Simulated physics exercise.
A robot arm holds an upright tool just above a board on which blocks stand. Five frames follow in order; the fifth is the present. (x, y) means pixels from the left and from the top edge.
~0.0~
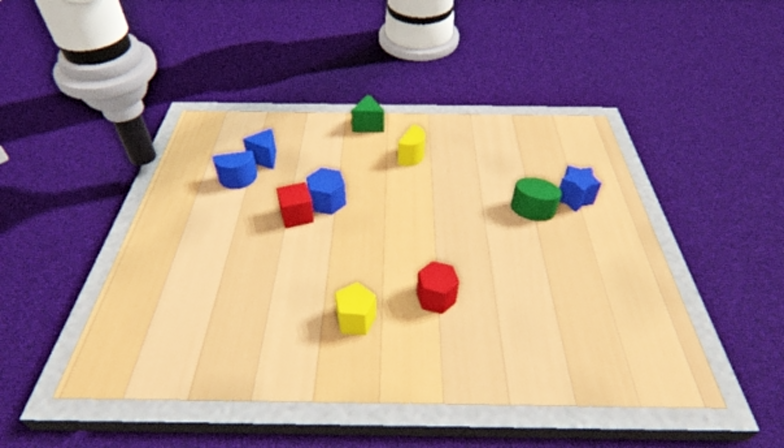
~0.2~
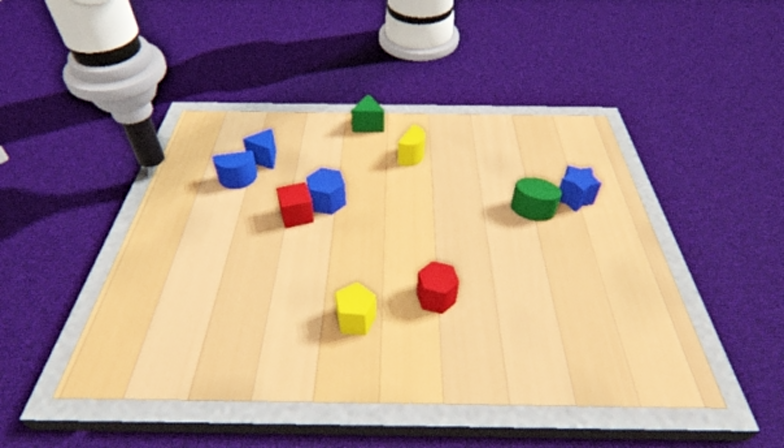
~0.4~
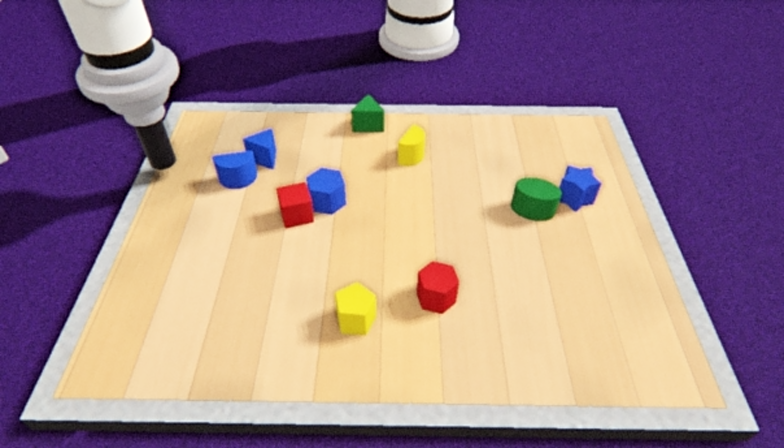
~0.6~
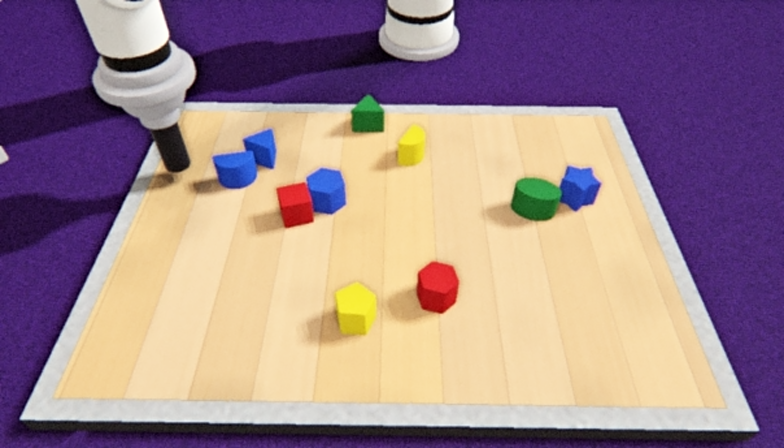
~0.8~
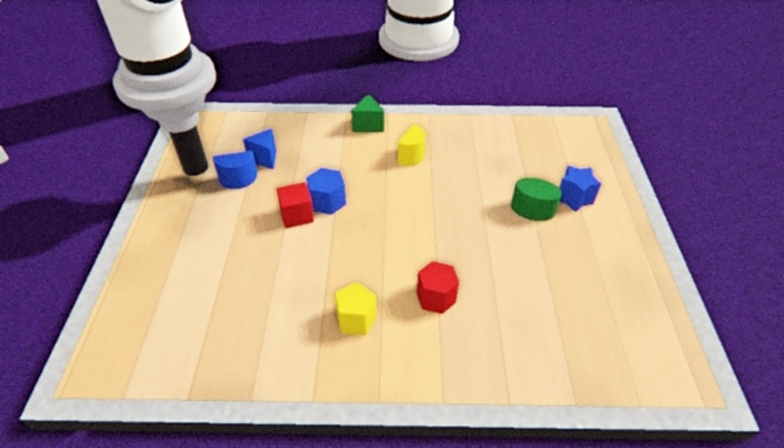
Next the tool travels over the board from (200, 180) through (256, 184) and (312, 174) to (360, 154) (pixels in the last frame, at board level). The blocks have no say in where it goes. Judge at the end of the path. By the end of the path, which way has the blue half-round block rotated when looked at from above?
Answer: Clockwise.
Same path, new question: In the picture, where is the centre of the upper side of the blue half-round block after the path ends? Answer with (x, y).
My best guess is (354, 157).
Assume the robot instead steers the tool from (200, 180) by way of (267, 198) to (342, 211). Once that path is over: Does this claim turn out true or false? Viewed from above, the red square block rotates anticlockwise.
My answer: False.
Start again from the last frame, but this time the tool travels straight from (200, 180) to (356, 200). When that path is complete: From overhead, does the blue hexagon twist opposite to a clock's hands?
My answer is no.
The first path, step by step. One third of the way, tool (254, 172); blue half-round block (286, 162).
Two thirds of the way, tool (312, 162); blue half-round block (340, 159), turned 35° clockwise; blue hexagon (332, 182), turned 30° clockwise.
At the end, tool (359, 142); blue half-round block (354, 157), turned 90° clockwise; blue triangle still; blue hexagon (332, 182), turned 30° clockwise.
